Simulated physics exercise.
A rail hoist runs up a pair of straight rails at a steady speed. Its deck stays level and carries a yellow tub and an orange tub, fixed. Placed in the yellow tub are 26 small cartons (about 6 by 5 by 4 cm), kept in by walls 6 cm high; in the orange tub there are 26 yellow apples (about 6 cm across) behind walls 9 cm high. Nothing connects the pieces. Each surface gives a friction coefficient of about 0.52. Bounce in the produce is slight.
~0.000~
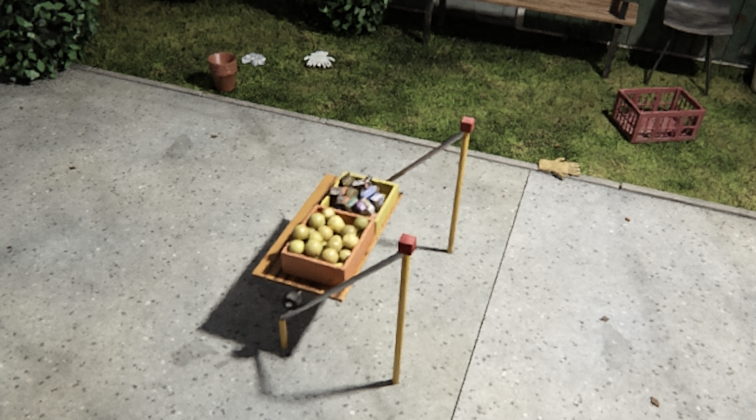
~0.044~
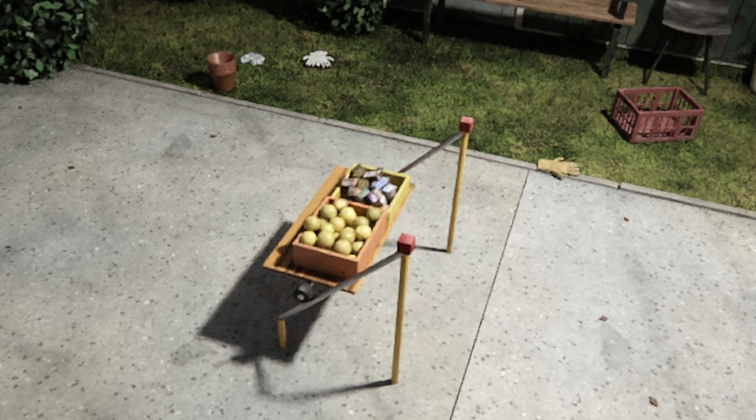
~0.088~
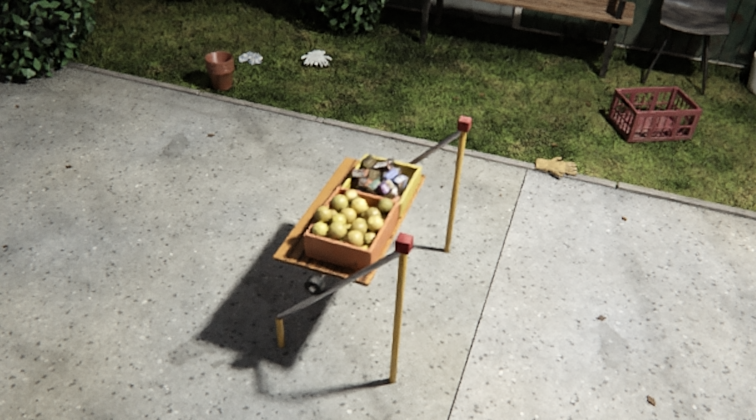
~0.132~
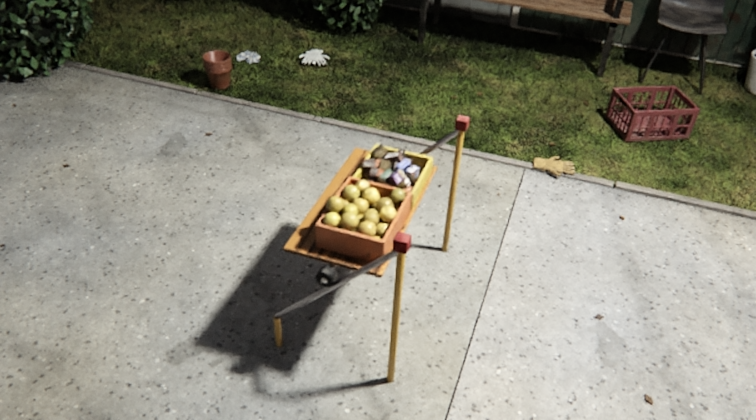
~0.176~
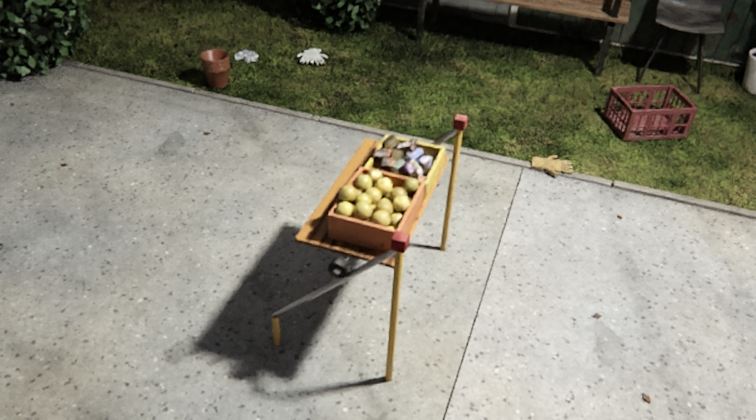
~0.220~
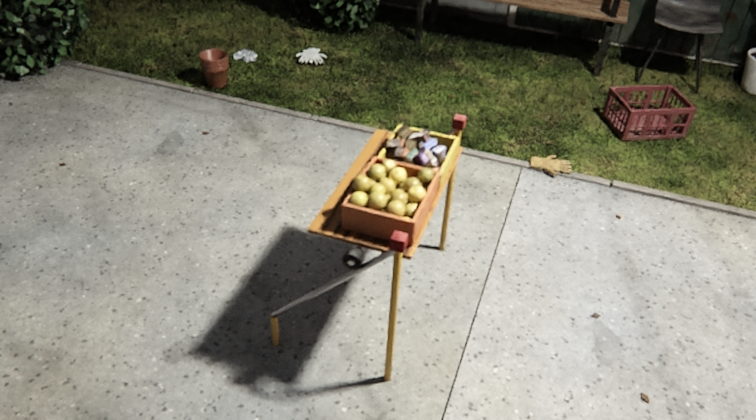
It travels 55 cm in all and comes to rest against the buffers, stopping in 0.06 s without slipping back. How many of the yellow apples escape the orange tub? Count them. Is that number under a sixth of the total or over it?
Honestly, the count clears one in six.
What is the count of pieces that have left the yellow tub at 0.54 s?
For the yellow tub, some 8.
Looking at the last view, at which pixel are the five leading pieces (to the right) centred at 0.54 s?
Somewhere near pixel (529, 175).
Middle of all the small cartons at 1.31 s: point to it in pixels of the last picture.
Near (460, 147).
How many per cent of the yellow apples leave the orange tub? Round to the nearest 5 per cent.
Some 40 per cent of them.
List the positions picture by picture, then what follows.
In the first picture (each is followed by its nearest rim corner in this view), orange tub, (342, 268); yellow tub (its farthest corner), (346, 173); moved 0 cm; none out.
The second picture shows orange tub, (355, 260); yellow tub, (357, 164); moved 8 cm.
The third picture shows orange tub, (368, 251); yellow tub, (367, 155); moved 17 cm.
The fourth picture shows orange tub, (382, 241); yellow tub, (378, 146); moved 25 cm.
The fifth picture shows orange tub, (396, 231); yellow tub, (389, 136); moved 33 cm.
The sixth picture shows orange tub, (412, 221); yellow tub, (401, 126); moved 42 cm; none out.
After 0.26 s, it meets the buffers.
After 0.38 s, yellow tub 22 in, 4 out and orange tub 25 in, 1 out.
After 0.54 s, yellow tub 17 in, 9 out and orange tub 19 in, 7 out.
After 0.76 s, yellow tub 16 in, 10 out and orange tub 16 in, 10 out.
Outcome (at 1.31 s), yellow tub 17 in, 9 out and orange tub 16 in, 10 out. Asked share, 10 of 26, 38 per cent.
